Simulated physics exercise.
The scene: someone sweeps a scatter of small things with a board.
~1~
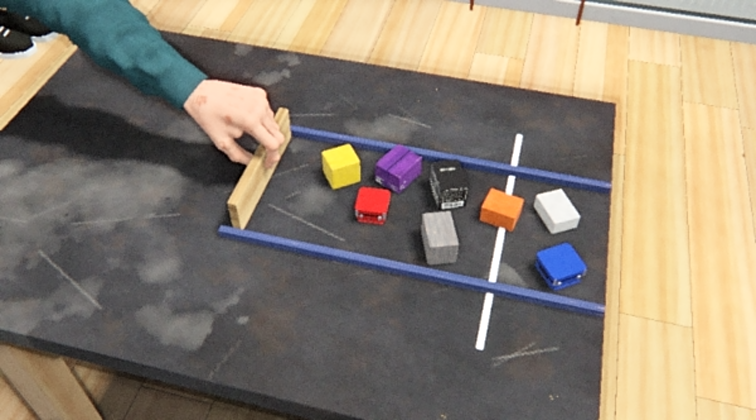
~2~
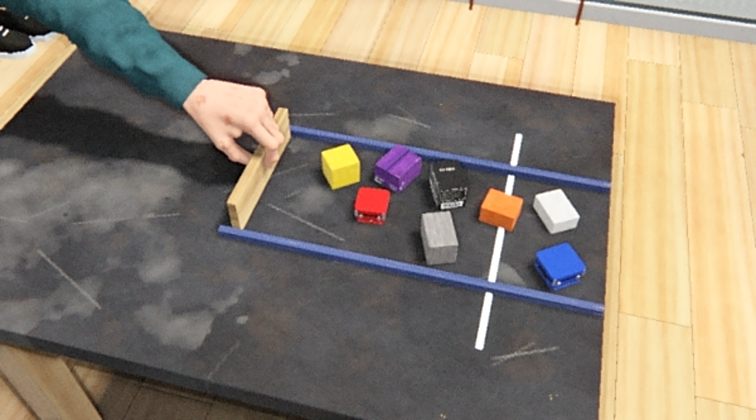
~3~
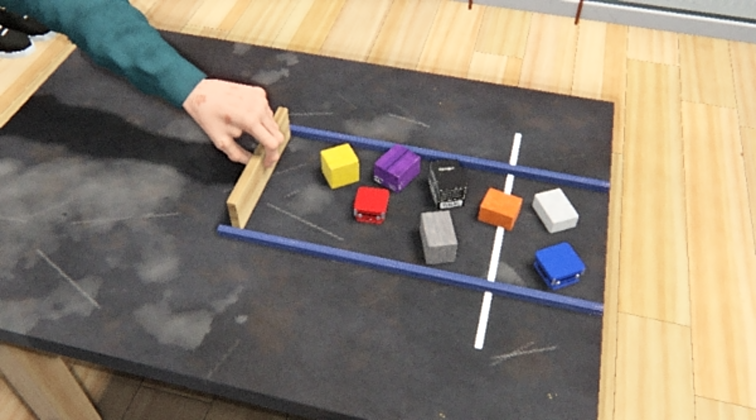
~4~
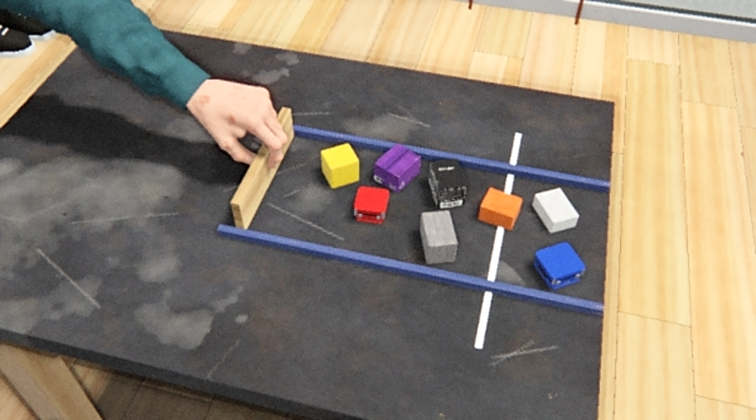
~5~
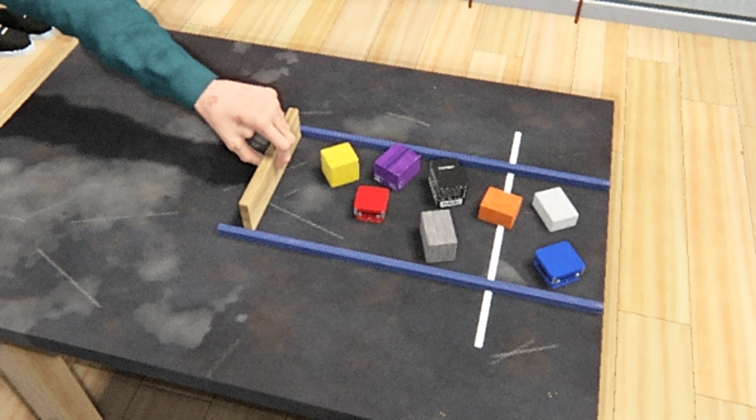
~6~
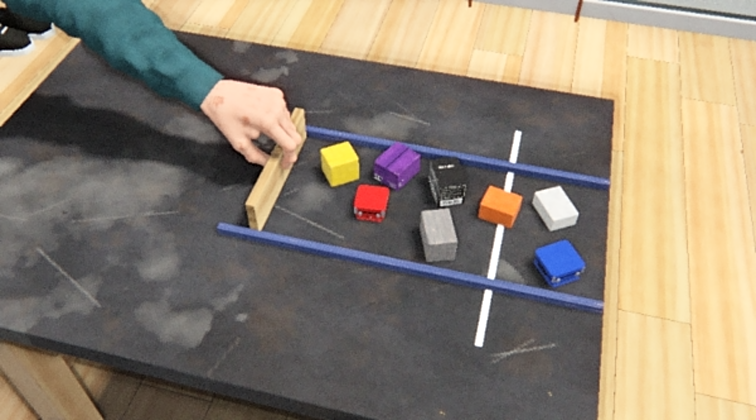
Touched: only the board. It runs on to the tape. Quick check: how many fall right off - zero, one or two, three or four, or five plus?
No losses.
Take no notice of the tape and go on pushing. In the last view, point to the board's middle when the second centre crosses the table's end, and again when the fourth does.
At (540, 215) for the second, at (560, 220) for the fourth.
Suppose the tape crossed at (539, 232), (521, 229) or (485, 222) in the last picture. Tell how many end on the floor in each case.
Down on the floor: 1, 0 and 0.
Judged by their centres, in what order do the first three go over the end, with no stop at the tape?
In order they are the white block, the blue case and the black box.
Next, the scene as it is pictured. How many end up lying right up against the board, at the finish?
That would be 4 of them.
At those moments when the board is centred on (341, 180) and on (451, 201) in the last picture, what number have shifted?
First 2, after that 6.
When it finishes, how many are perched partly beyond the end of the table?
The count is 0.
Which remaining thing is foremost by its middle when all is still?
It's the white block that is foremost.
Soon after, none off yet; blue case at rest near (558, 265); white block at rest near (555, 208); orange block at rest near (500, 207).
After that, none off yet; blue case at rest near (558, 265); white block displaced a little near (564, 214); orange block displaced about its own width near (530, 225).
In the end, the number that fall off is zero.
